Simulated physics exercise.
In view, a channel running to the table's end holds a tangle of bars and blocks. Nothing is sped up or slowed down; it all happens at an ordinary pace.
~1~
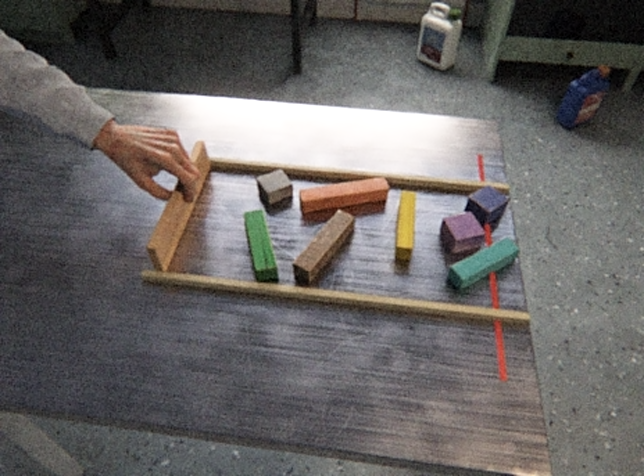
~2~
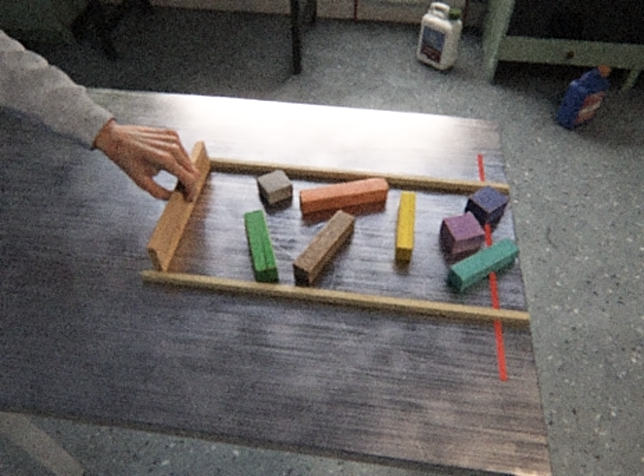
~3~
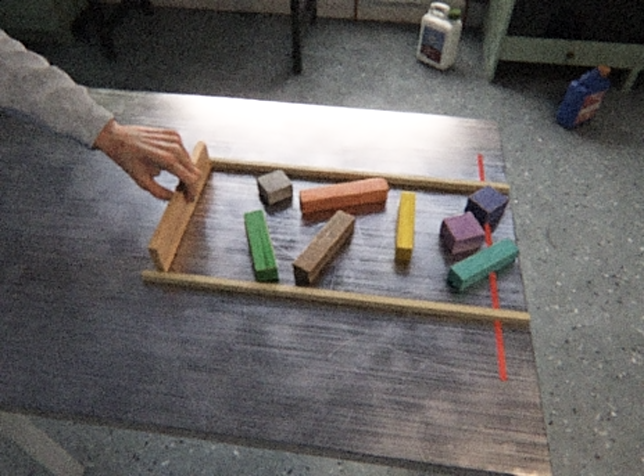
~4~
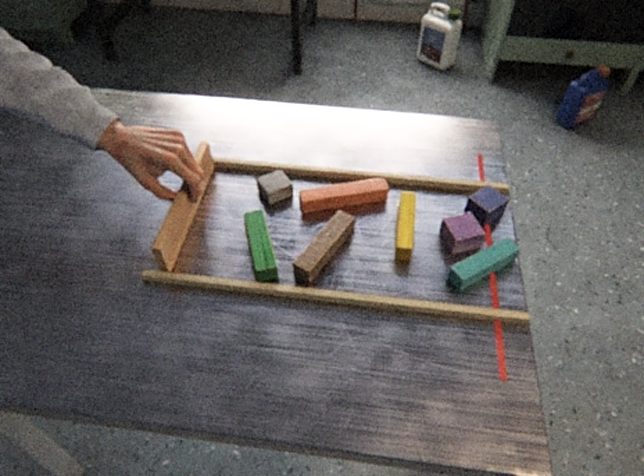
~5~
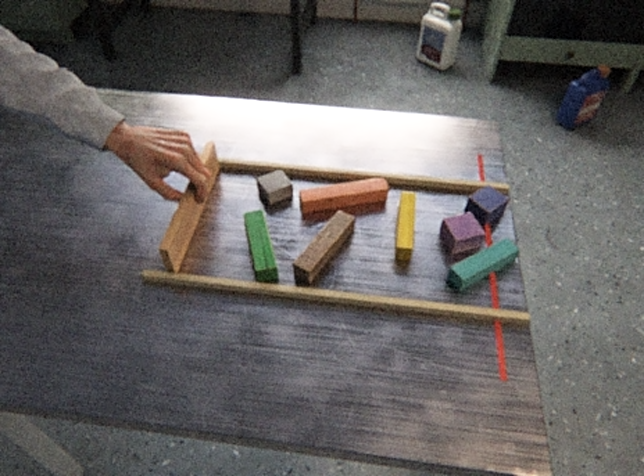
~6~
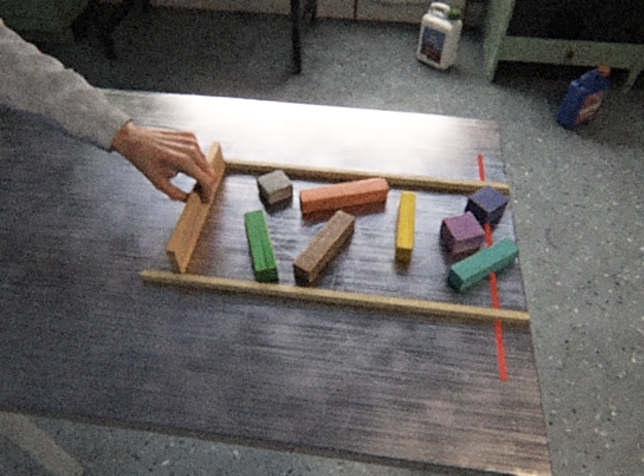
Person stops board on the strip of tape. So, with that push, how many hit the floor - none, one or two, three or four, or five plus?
It sends over the edge more than four pieces.
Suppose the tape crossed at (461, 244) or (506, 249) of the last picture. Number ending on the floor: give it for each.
On the floor, 3 then 7.
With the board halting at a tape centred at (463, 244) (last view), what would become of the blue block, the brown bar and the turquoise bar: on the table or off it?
As for the blue block, it ends up falling; the brown bar keeps its place; the turquoise bar ends up falling.
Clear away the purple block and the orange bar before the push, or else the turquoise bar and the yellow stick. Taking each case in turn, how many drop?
4 and 4.
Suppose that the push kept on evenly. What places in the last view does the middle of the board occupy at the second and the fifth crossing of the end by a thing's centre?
Its middle is near (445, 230) and then near (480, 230).
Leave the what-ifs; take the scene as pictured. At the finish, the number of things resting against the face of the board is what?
The count comes out at 2.
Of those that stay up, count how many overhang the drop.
The number overhanging is 1.
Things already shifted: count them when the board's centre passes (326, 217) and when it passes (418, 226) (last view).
I make it 4 at the first spot and 8 at the other.
Early on, none off yet; blue block at rest near (486, 205); turquoise bar at rest near (484, 263); purple block at rest near (462, 233).
Finally, the number that fall off is five or more; lost, brown bar, orange bar, yellow stick, purple block, turquoise bar and blue block.
